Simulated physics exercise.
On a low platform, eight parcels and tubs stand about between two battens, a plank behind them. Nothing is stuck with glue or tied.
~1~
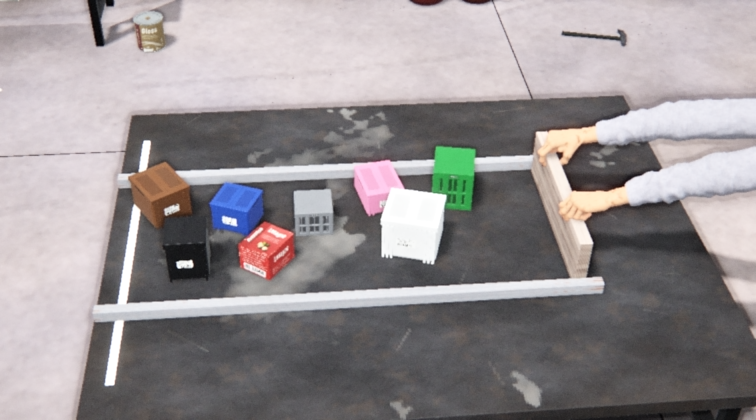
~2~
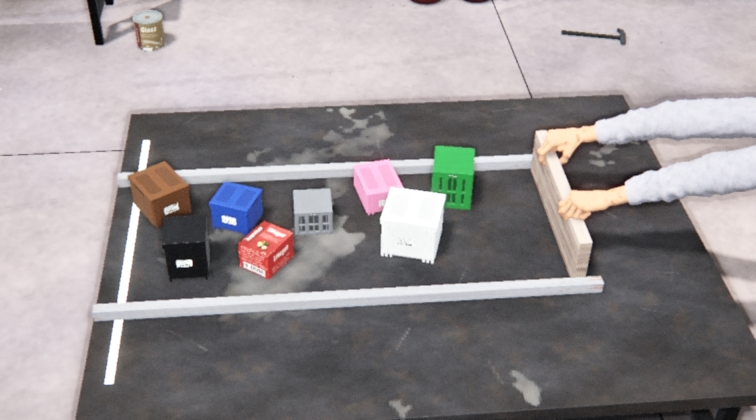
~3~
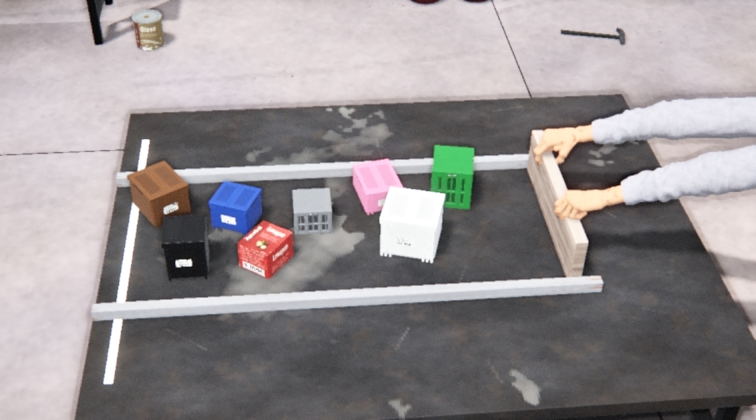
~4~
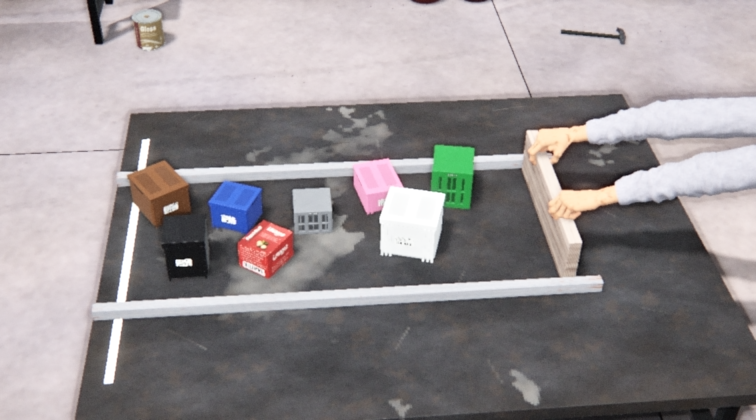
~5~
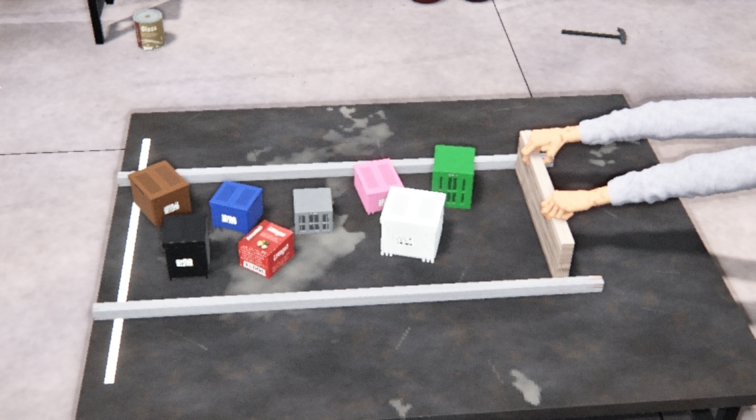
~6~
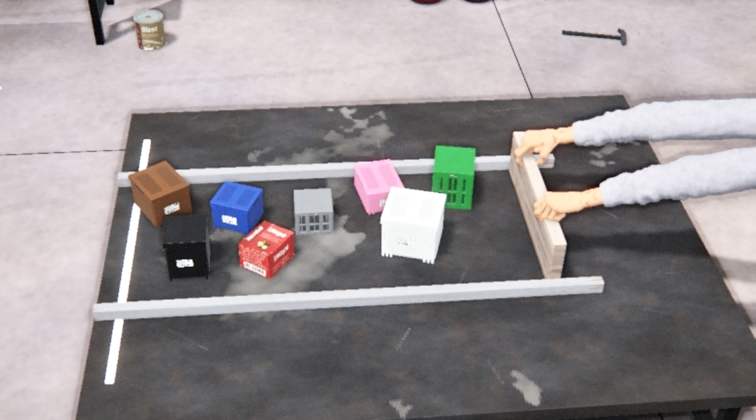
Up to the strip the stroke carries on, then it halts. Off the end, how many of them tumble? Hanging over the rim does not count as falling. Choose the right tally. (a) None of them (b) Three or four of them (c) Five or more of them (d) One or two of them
(c) Five or more of them.
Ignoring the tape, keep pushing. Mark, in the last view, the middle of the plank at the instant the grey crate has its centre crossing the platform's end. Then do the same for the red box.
(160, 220) and then (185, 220), give or take.
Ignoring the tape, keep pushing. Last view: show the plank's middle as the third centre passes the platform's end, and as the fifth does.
It sits around (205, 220) and after that around (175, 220).
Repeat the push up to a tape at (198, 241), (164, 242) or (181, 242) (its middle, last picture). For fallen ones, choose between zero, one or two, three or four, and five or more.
Taking them in turn, three or four; at least five; three to four.
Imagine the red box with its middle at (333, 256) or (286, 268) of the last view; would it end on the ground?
First it does not stay, second it does not drop.
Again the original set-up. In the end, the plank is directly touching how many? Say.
Count: 1.
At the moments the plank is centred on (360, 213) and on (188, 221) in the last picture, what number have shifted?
I count 4 first and 8 after.
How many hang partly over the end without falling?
Number: 1.
A little later, none off yet; brown tote at rest near (161, 195); black tote at rest near (188, 248); blue tote at rest near (238, 208).
Next, none off yet; brown tote shifted a little near (137, 191); black tote shifted about its own width near (153, 251); blue tote shifted about its own width near (172, 209).
When it is over, the number that fall off is five or more; down, white tote, pink tote, grey crate, red box, blue tote, black tote and brown tote.
